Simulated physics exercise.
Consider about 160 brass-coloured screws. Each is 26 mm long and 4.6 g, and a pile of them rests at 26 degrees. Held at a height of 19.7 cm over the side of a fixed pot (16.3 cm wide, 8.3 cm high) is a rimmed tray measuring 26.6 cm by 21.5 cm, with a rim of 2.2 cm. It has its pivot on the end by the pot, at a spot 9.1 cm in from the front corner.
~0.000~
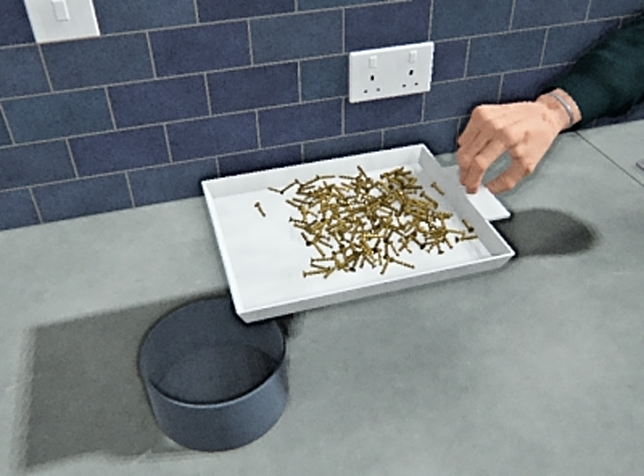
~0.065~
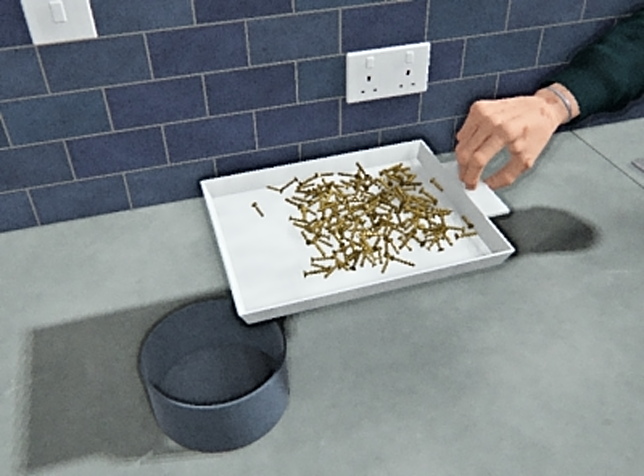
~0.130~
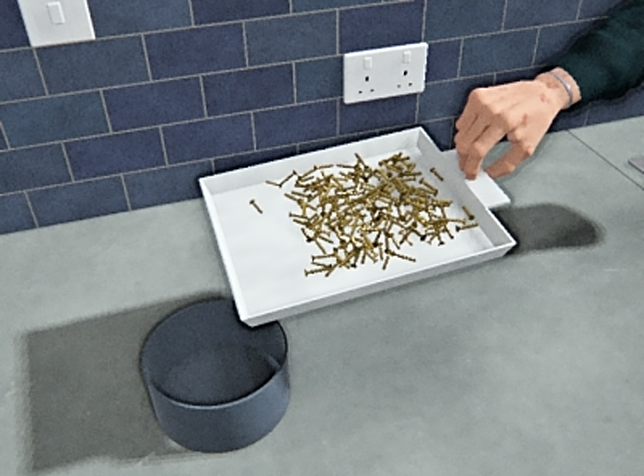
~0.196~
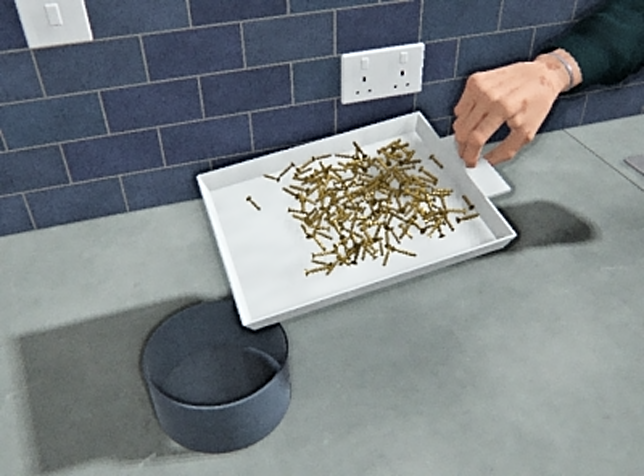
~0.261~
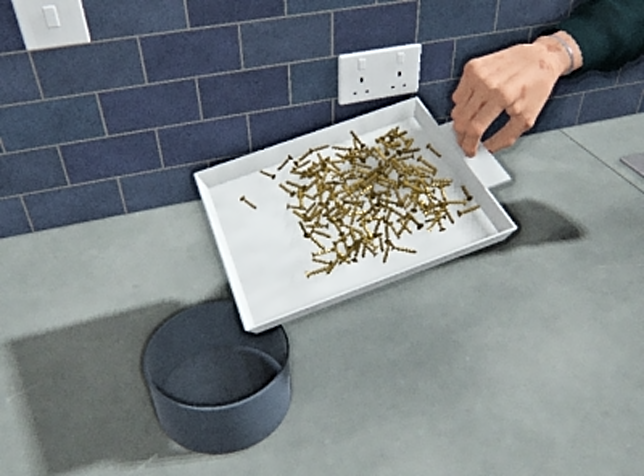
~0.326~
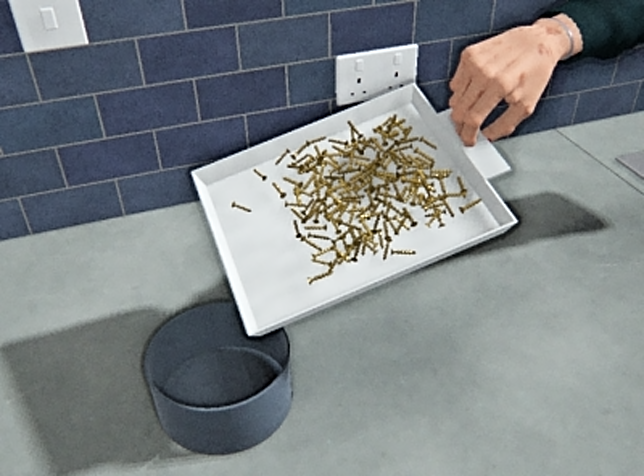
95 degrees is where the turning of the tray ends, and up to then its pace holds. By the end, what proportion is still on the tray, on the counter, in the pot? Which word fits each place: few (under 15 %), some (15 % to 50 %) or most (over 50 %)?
Left on the tray gets few; counter gets most; pot gets some.
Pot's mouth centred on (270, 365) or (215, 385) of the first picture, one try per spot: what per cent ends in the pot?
That gives roughly 90 per cent and then 85 per cent.
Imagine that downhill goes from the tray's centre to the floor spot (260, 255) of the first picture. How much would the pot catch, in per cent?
The share would be about 75 percent.
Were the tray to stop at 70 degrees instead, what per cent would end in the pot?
Roughly 25 percent.
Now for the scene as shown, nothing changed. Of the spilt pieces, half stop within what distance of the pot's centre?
Distance: Some 14 cm.
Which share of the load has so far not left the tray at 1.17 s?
Some 25 per cent of the load.
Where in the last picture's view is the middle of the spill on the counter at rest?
(280, 471), about.
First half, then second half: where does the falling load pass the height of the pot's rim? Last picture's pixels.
Earlier half close to (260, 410), later half at (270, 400) in pixels.
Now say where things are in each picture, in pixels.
Tray tilt 0 degrees, front corners at (245, 305) and (503, 250); middle of the pieces at (368, 214); pot at (214, 348), in the first picture.
Tray tilt 1 degrees, front corners at (246, 307) and (503, 247); middle of the pieces at (368, 212), in the second picture.
Tray tilt 5 degrees, front corners at (248, 311) and (504, 240), lowest corner left front; middle of the pieces at (367, 205), in the third picture.
Tray tilt 10 degrees, front corners at (250, 315) and (505, 232), lowest corner left front; middle of the pieces at (367, 197), in the fourth picture.
Tray tilt 14 degrees, front corners at (252, 320) and (505, 225), lowest corner left front; middle of the pieces at (366, 191), in the fifth picture.
Tray tilt 19 degrees, front corners at (254, 325) and (505, 219), lowest corner left front; middle of the pieces at (364, 184); pot at (218, 352). The tray's pace is about 70 degrees a second, in the sixth picture.
After 0.83 s, tilt 55 degrees; the tray holds 95 %, the pot 0 %.
After 1.17 s, tilt 79 degrees; the tray holds 25 %, the pot 20 %.
Then, at 1.60 s, tilt 95 degrees; the tray holds 0 %, the pot 30 %.
In the end, at 2.1 s, tray 0 %, counter 70 %, pot 30 %.
